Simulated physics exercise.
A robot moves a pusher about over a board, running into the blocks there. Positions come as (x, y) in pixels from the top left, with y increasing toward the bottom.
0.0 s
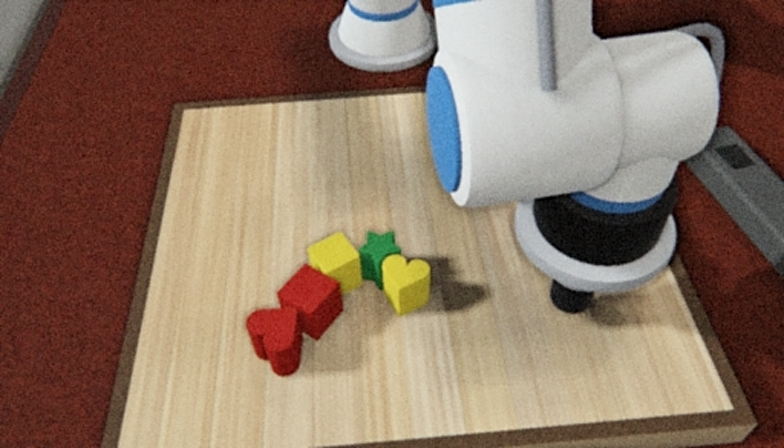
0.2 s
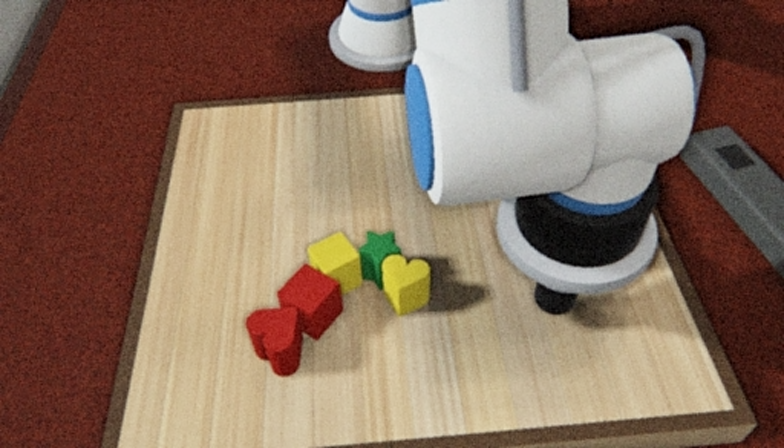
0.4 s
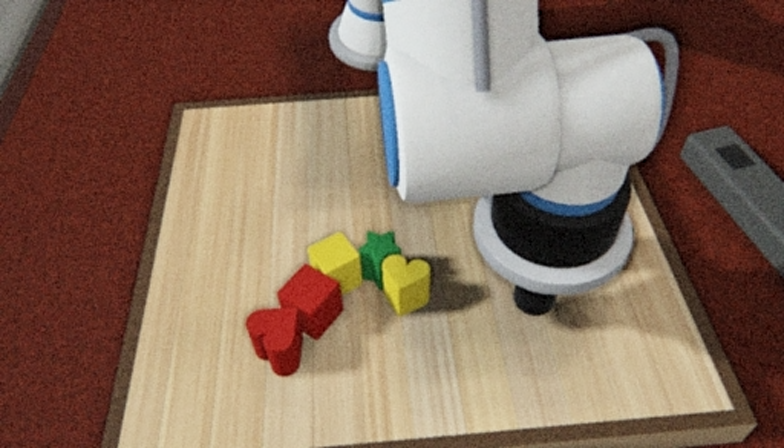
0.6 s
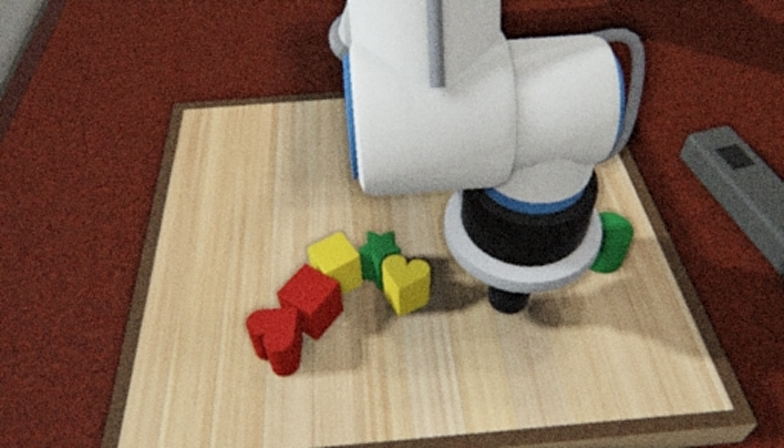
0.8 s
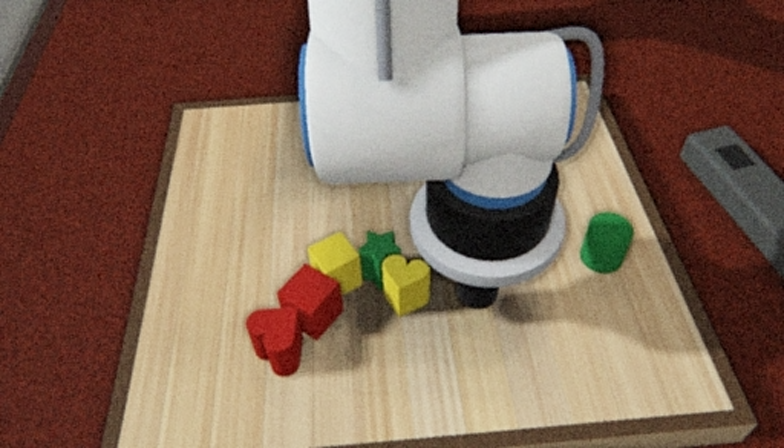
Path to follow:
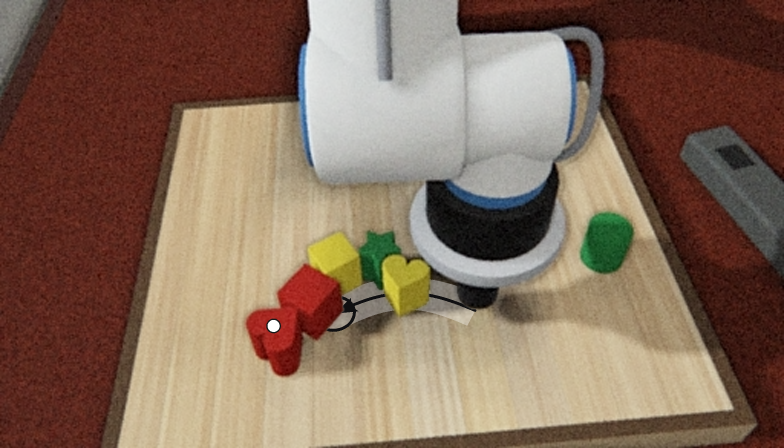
A robot arm moves left over the board toward the still, colored blocks.
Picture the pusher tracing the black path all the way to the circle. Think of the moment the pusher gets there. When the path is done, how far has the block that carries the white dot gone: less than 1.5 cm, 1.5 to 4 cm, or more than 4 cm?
It's set to move 1.5-4 cm.
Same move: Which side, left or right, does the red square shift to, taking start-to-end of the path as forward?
It slides leftward.
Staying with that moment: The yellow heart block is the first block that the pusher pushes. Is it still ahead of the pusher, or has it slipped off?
Before the pusher.
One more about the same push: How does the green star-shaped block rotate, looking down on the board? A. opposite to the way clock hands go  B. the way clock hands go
B.
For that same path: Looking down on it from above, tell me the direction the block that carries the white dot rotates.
The turn is anti-clockwise.
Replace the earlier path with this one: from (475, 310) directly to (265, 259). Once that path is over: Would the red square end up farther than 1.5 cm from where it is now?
Final answer: Yes.
Drawn move, from (475, 310) via (429, 295) and (380, 296), ending at (335, 313); the dot is on the red heart block.
What follows on the original path. One third of the way, pusher at (428, 279); green star-shaped block at (373, 244), turned 30° clockwise; yellow heart block at (383, 270), turned 15° anticlockwise.
Two thirds of the way, pusher at (379, 280); red heart block at (259, 336), turned 15° anticlockwise; red square at (288, 293); green star-shaped block at (362, 238), turned 30° clockwise; yellow heart block at (336, 278), turned 35° anticlockwise.
At the end, pusher at (332, 297); red heart block at (237, 349), turned 70° anticlockwise; red square at (235, 303); green star-shaped block at (362, 239), turned 35° clockwise; yellow heart block at (285, 287).
